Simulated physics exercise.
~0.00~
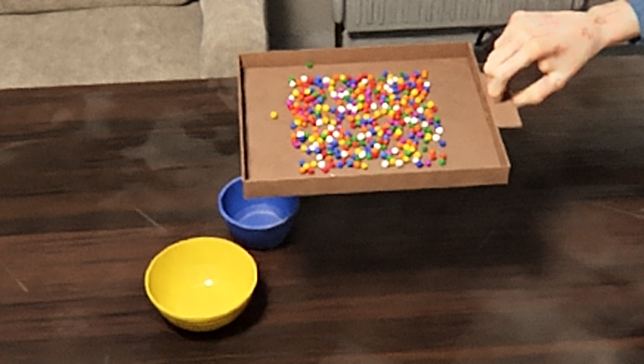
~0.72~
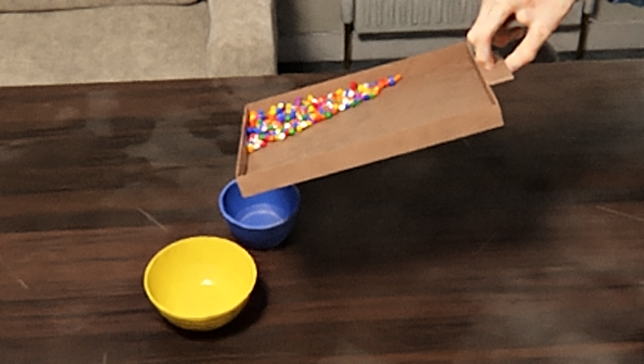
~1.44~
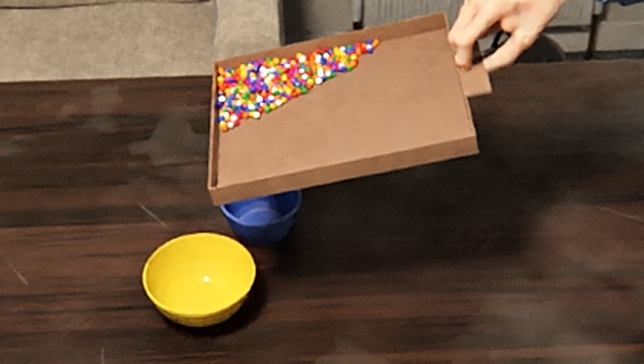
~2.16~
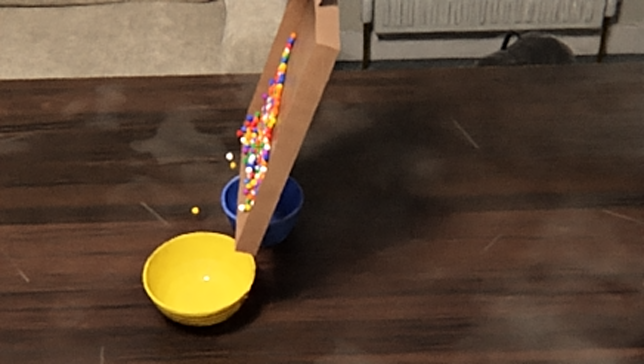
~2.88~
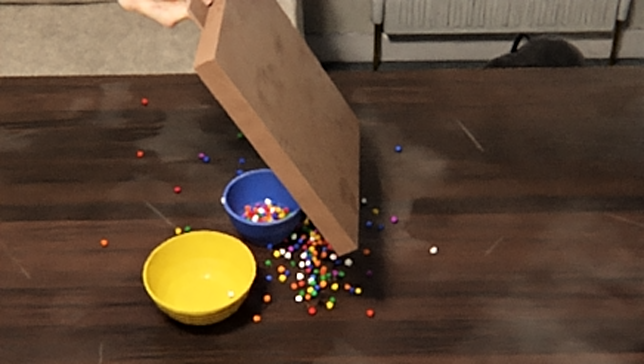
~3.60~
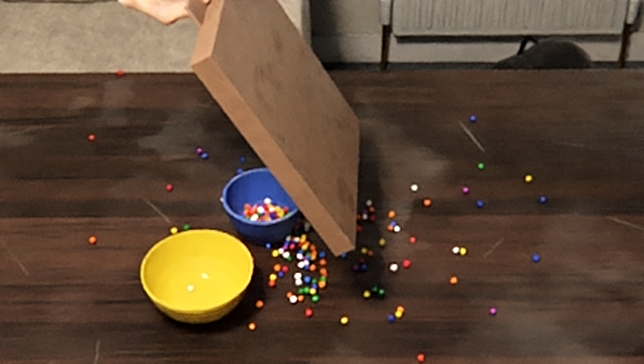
A hand tips colourful beads from a tray, some landing in the blue bowl, most scattering outside.
